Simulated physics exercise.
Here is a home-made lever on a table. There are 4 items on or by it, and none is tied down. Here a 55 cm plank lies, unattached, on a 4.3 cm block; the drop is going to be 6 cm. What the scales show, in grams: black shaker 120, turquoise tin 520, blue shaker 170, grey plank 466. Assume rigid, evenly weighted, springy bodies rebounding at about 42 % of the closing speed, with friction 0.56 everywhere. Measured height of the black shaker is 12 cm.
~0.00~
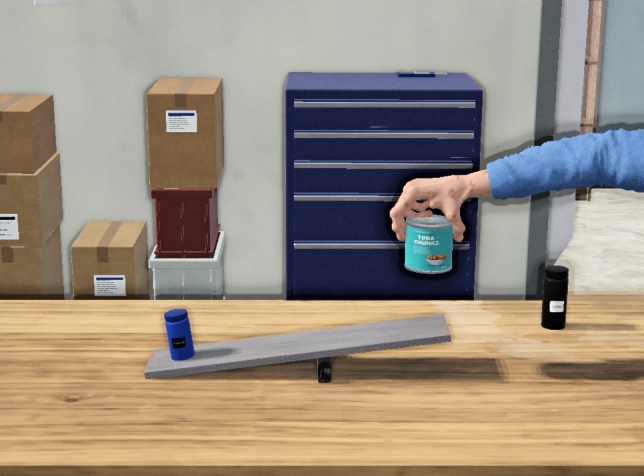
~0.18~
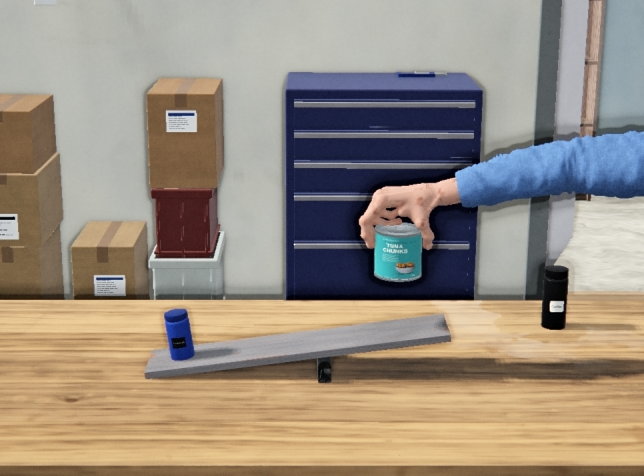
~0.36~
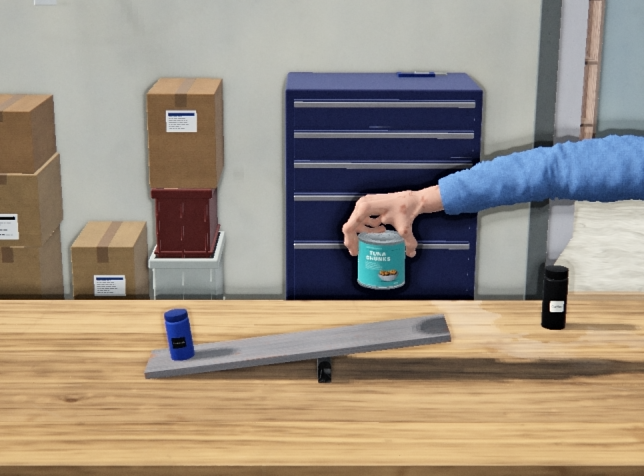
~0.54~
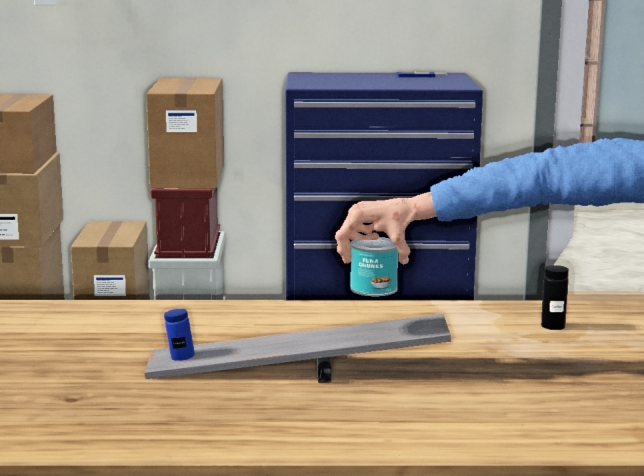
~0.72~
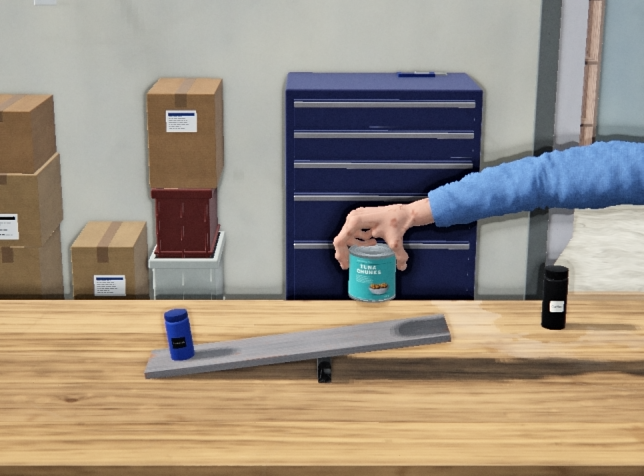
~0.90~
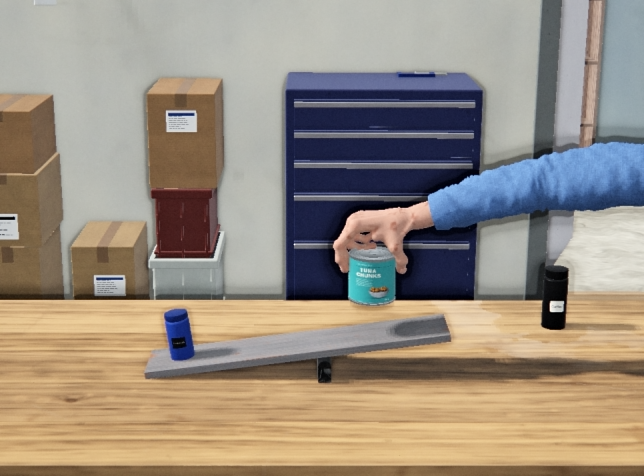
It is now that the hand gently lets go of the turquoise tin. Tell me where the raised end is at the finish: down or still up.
The raised end is still up.
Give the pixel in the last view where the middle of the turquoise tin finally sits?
Around (360, 313).
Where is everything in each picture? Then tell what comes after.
In the first frame, 12 cm from its drop point; turquoise tin (429, 244); black shaker (555, 297).
In the second frame, 6 cm from its drop point; turquoise tin (398, 252); grey plank (297, 346).
In the third frame, 3 cm from its drop point; turquoise tin (381, 259); blue shaker (179, 334).
In the fourth frame, 2 cm from its drop point; turquoise tin (374, 266); black shaker (555, 297).
In the fifth frame, 1 cm from its drop point; turquoise tin (372, 272); grey plank (297, 346).
The sixth frame shows held still over the plank; turquoise tin (372, 276); blue shaker (179, 334).
After 1.10 s, plank at 8°, leaning as at the start; turquoise tin moved 5 cm near (372, 302).
After 1.20 s, plank at 1°, tipped the other way; turquoise tin 12° off upright near (361, 314); blue shaker 9° off upright.
After 1.50 s, plank at 8°, leaning as at the start; turquoise tin 9° off upright near (363, 312).
In the end (2.0 s), plank at 8°, leaning as at the start; not toppled but over 4 cm from the start, turquoise tin; the other 3 under 4 cm from the start. At the end, from the last picture's camera, turquoise tin near (360, 312). The plank ends as it began.
